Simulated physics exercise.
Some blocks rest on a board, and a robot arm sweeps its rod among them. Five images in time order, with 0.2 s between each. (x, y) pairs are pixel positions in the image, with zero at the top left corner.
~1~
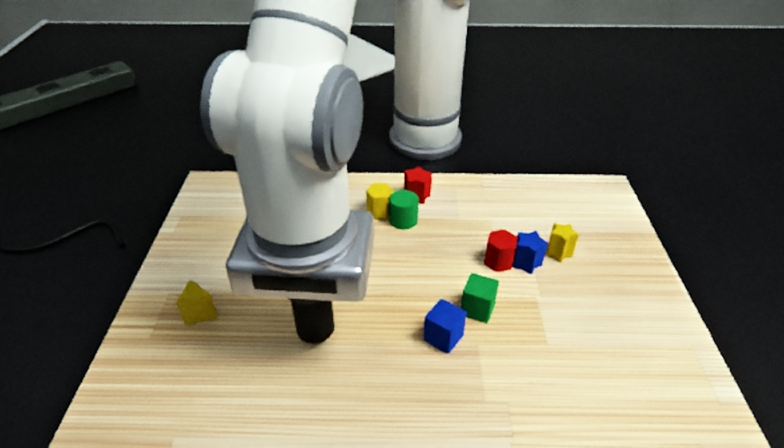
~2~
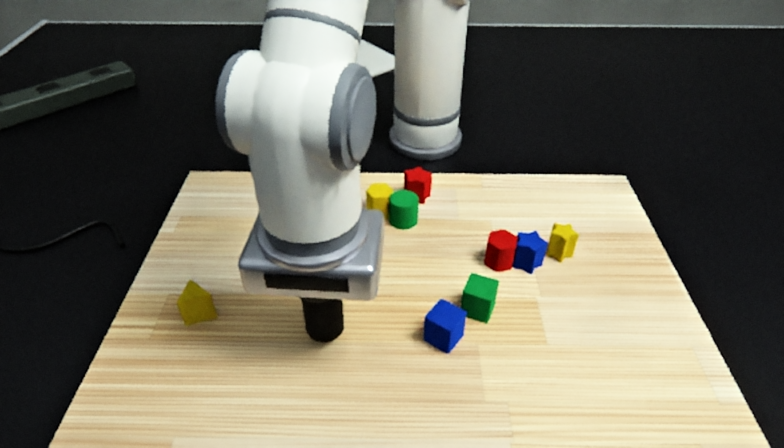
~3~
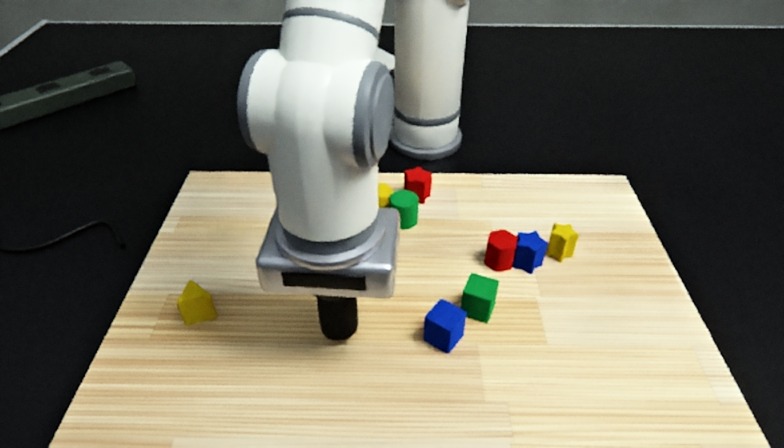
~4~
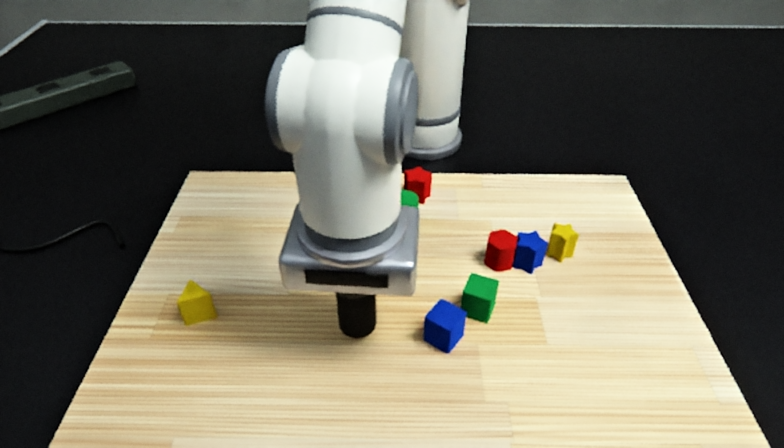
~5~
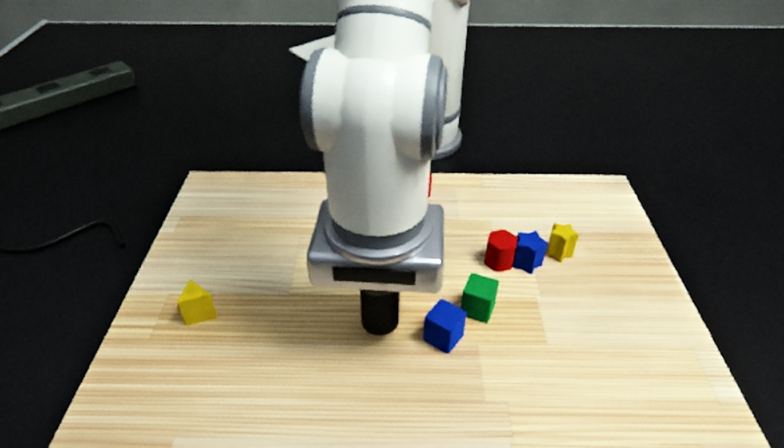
A white robot arm with grey bands holds a short black rod upright over a pale wooden board on a black surface, seen from the front and slightly above. A yellow block sits at left, blue and green cubes right of the rod, red, blue and yellow blocks farther right, and yellow, green and red ones behind. The arm slides the rod steadily rightward toward the blue cube, touching nothing, while the blocks and camera stay still.
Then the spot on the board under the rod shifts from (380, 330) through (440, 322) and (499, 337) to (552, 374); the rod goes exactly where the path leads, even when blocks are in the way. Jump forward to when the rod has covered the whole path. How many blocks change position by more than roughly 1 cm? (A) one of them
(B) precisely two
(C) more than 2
Answer: B.
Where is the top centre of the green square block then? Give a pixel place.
The top centre is at (506, 283).
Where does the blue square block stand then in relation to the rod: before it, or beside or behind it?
Left aside or behind.
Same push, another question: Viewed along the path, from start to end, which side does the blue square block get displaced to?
The shift is rightward.
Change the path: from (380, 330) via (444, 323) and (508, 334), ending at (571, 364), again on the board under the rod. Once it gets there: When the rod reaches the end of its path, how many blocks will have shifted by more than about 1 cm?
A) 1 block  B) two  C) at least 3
The answer is B.
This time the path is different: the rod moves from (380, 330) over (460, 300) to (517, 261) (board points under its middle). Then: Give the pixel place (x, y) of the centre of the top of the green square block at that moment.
Its top centre is at about (505, 284).
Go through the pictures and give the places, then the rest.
In the first picture, lower end of the rod at (316, 329), tops of blocks, blue square block at (446, 314), green square block at (481, 286).
In the second picture, rod at (325, 327), blocks as before.
In the third picture, rod at (340, 326), blocks as before.
In the fourth picture, rod at (358, 324), blocks as before.
In the fifth picture, rod at (380, 321), blue square block at (446, 314), green square block at (481, 286).
The first path, step by step. One third of the way, rod at (441, 313); blue square block at (467, 320), turned 20° clockwise.
Two thirds of the way, rod at (502, 328); blue square block at (494, 340), turned 75° clockwise; green square block at (506, 283), turned 60° anticlockwise.
At the end, rod at (555, 366); blue square block at (496, 343), turned 90° clockwise; green square block at (506, 283), turned 60° anticlockwise.
